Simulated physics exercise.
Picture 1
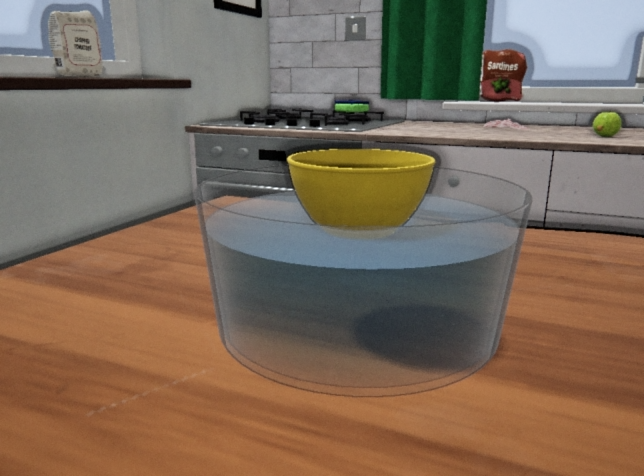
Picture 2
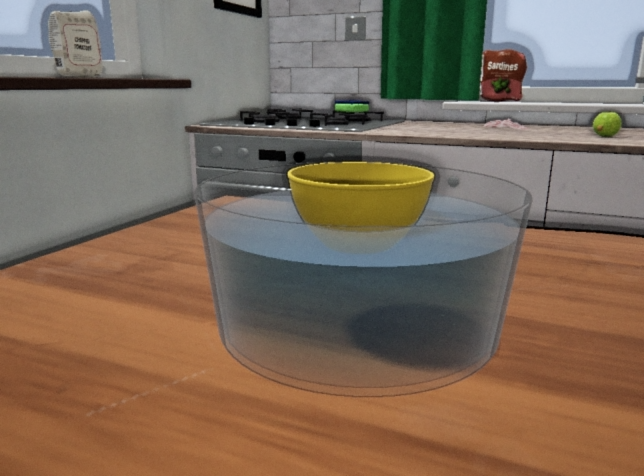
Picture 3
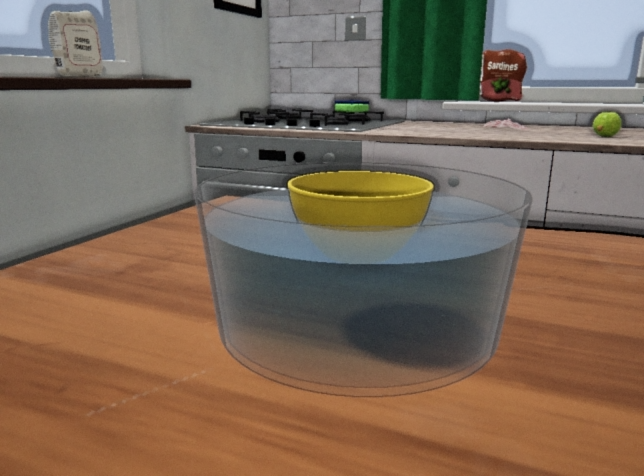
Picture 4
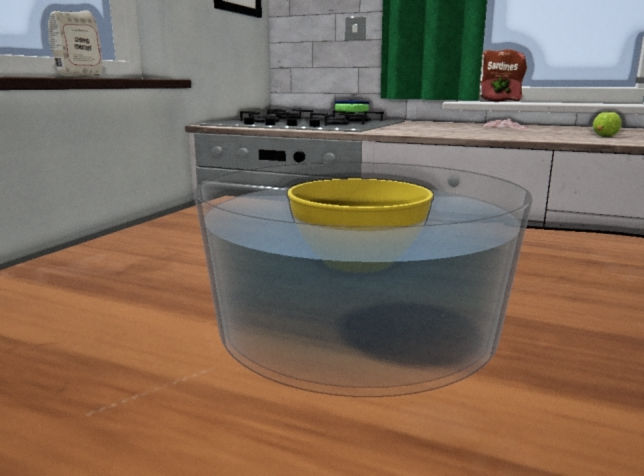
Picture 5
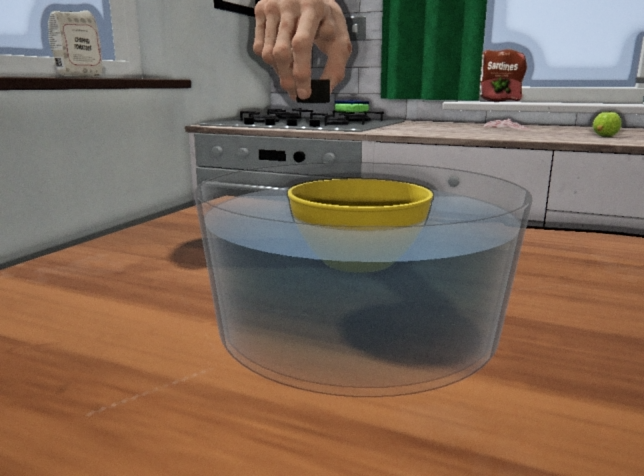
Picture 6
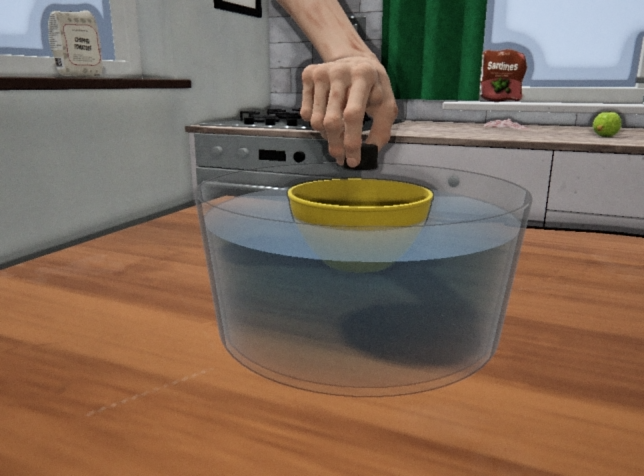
Yellow bowl floating in a clear tub of water sits lower in stages, then a hand lowers a small dark block above it.
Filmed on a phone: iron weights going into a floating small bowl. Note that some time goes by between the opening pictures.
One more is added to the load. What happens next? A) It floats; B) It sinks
Answer: A.
Soon after, the iron weight is in and the small bowl dips.
Later, it steadies; about a fifth of its side above the surface.
In the end, the small bowl floats; about a fifth of its side above the surface.
